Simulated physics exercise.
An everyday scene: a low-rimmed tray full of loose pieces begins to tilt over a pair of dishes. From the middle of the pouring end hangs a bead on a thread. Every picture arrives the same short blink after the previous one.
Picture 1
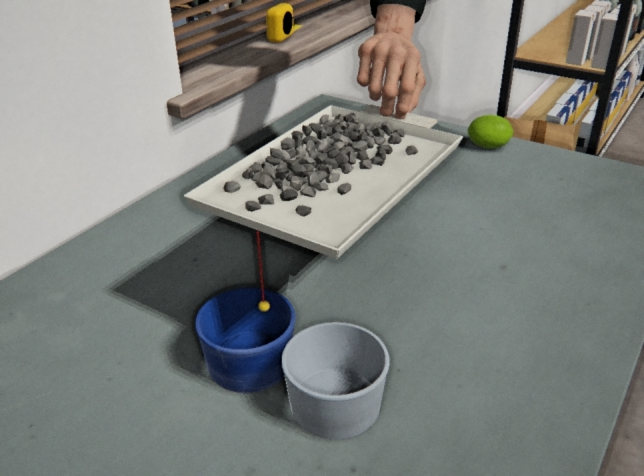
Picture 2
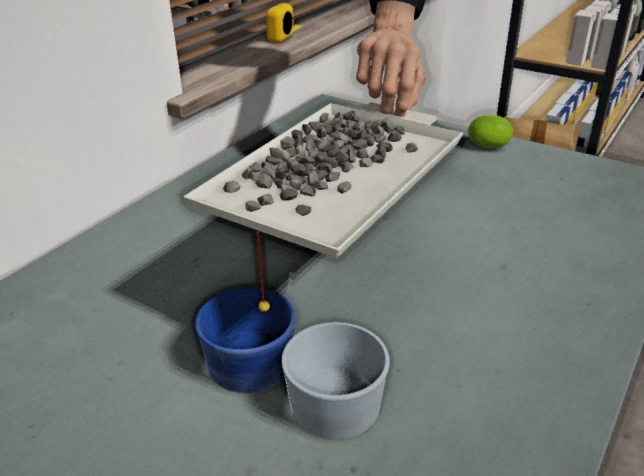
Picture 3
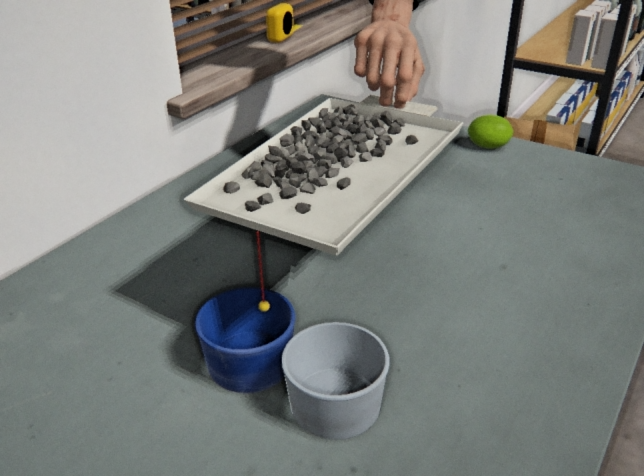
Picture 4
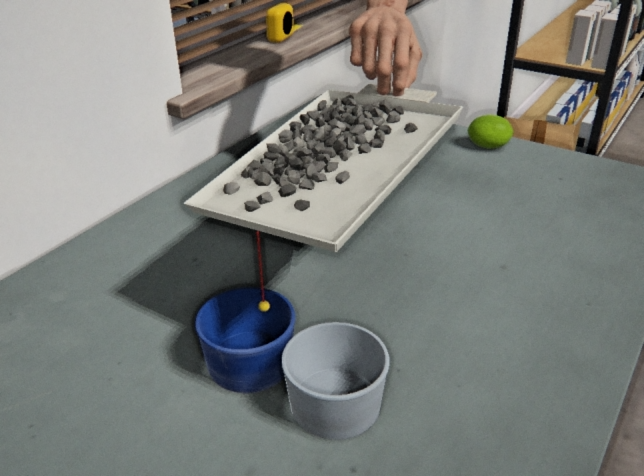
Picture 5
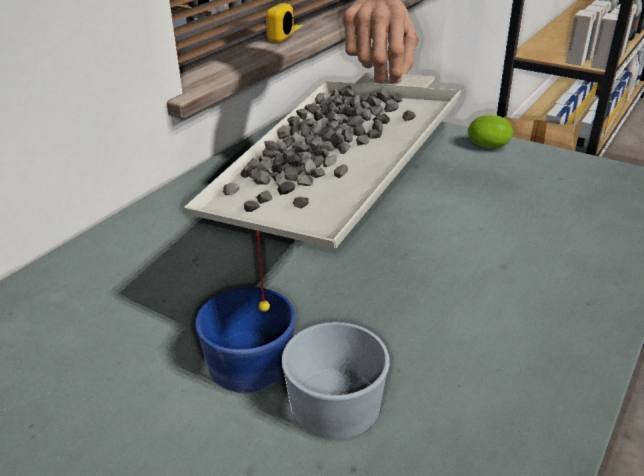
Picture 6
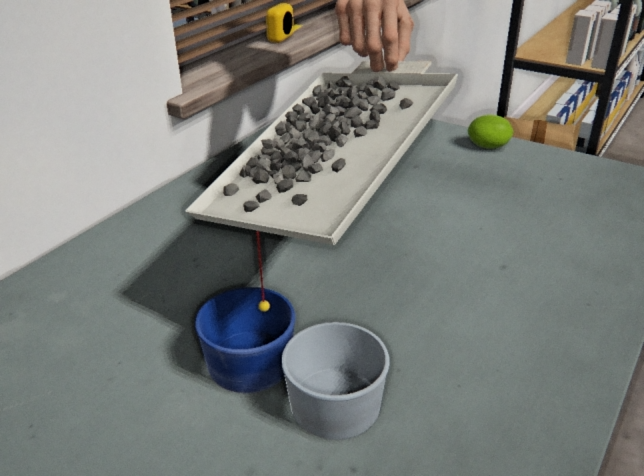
We see a hand at the far end of a pale tray of grey gravel above a blue dish and a grey dish; the hand rises, gradually tilting the tray toward its near left corner, while the gravel barely shifts.
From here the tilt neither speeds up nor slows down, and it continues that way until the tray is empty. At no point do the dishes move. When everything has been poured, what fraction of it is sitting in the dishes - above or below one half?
Below one half.
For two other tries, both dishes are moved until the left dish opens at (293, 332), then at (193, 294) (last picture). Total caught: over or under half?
With the first shift the pair saves less than a half; with the second, beyond half.
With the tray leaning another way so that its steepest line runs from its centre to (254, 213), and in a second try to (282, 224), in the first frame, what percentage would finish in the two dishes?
Roughly 30 percent first and 40 percent second.
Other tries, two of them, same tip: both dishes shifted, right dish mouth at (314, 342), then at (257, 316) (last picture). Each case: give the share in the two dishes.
You'd get 50 in a hundred first and 70 in a hundred after that.
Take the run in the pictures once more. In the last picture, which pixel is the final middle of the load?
Near (178, 339), more or less.
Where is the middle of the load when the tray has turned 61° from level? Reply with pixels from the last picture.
In the last view the centre sits at roughly (223, 183).
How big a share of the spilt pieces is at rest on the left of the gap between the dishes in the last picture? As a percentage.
Share to the left: Near 100 per cent.
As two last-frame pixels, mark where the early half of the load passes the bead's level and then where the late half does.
The early half goes through (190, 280), the late half through (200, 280).
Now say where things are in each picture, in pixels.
In the first picture, corners of the pouring end at (191, 195) and (337, 246), level; middle of the load at (328, 156), bits of gravel; left dish at (217, 364); right dish at (307, 409); bead on its thread at (264, 306).
In the second picture, corners of the pouring end at (191, 195) and (336, 245), level; middle of the load at (328, 154).
In the third picture, corners of the pouring end at (191, 198) and (336, 243), tipped barely, lowest at the left corner; middle of the load at (327, 150).
In the fourth picture, corners of the pouring end at (191, 201) and (334, 239), tipped a little, lowest at the left corner; middle of the load at (326, 144).
In the fifth picture, corners of the pouring end at (191, 205) and (332, 236), tipped a little, lowest at the left corner; middle of the load at (324, 137).
In the sixth picture, corners of the pouring end at (192, 208) and (330, 233), tipped clearly, lowest at the left corner; middle of the load at (322, 131); left dish at (217, 364); right dish at (307, 409).
Soon after the last picture, tray tipped steeply; most on the tray; a stray few outside both; a small part in the air.
A little later, tray tipped past a quarter turn; a stray few on the tray; about a quarter in the left dish; most outside both; a stray few in the air.
Later still, tray tipped past a quarter turn; a small part in the left dish; most outside both.
At rest, tray tipped past a quarter turn; none in the right dish; a small part in the left dish; most outside both.
